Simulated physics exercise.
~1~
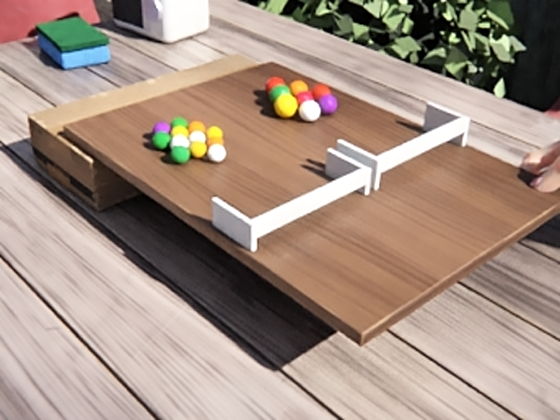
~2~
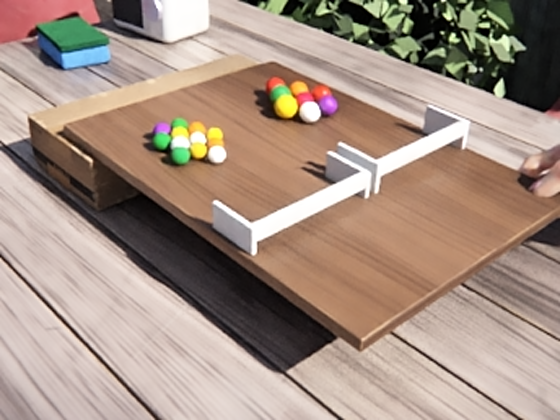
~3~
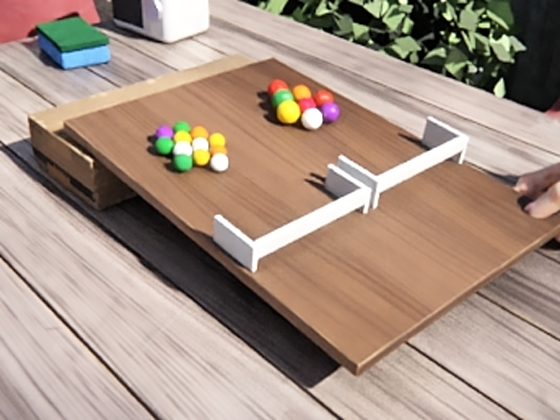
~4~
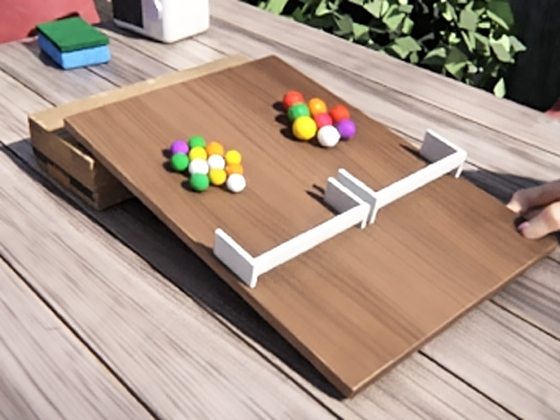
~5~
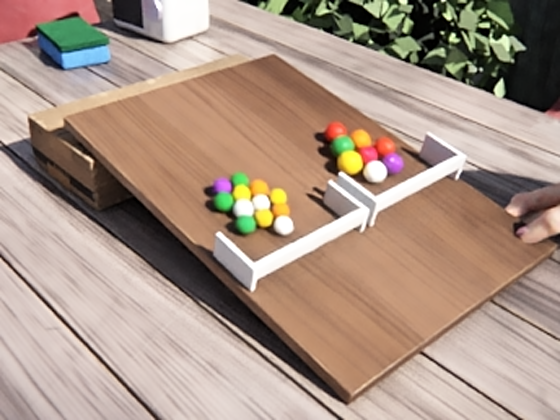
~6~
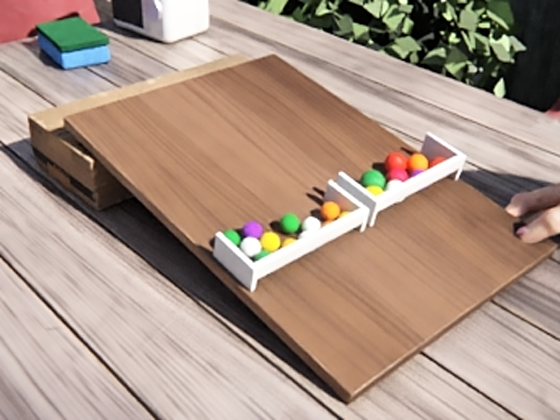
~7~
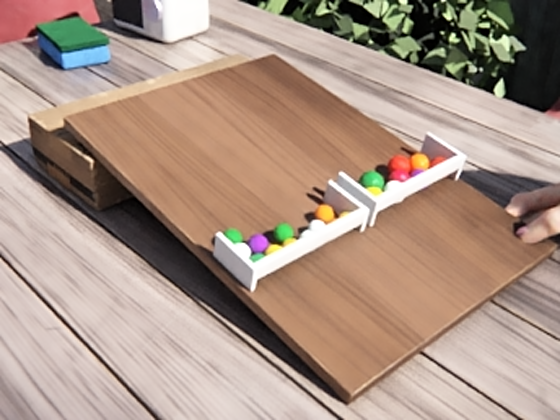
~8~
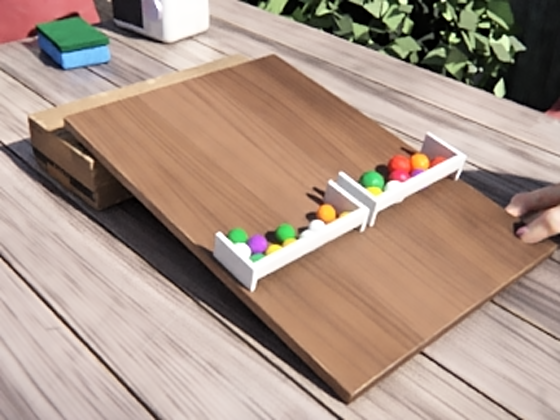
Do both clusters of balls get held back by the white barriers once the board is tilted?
Yes, both are held. The front cluster comes to rest behind the nearer white barrier, and the back cluster comes to rest behind the farther one.
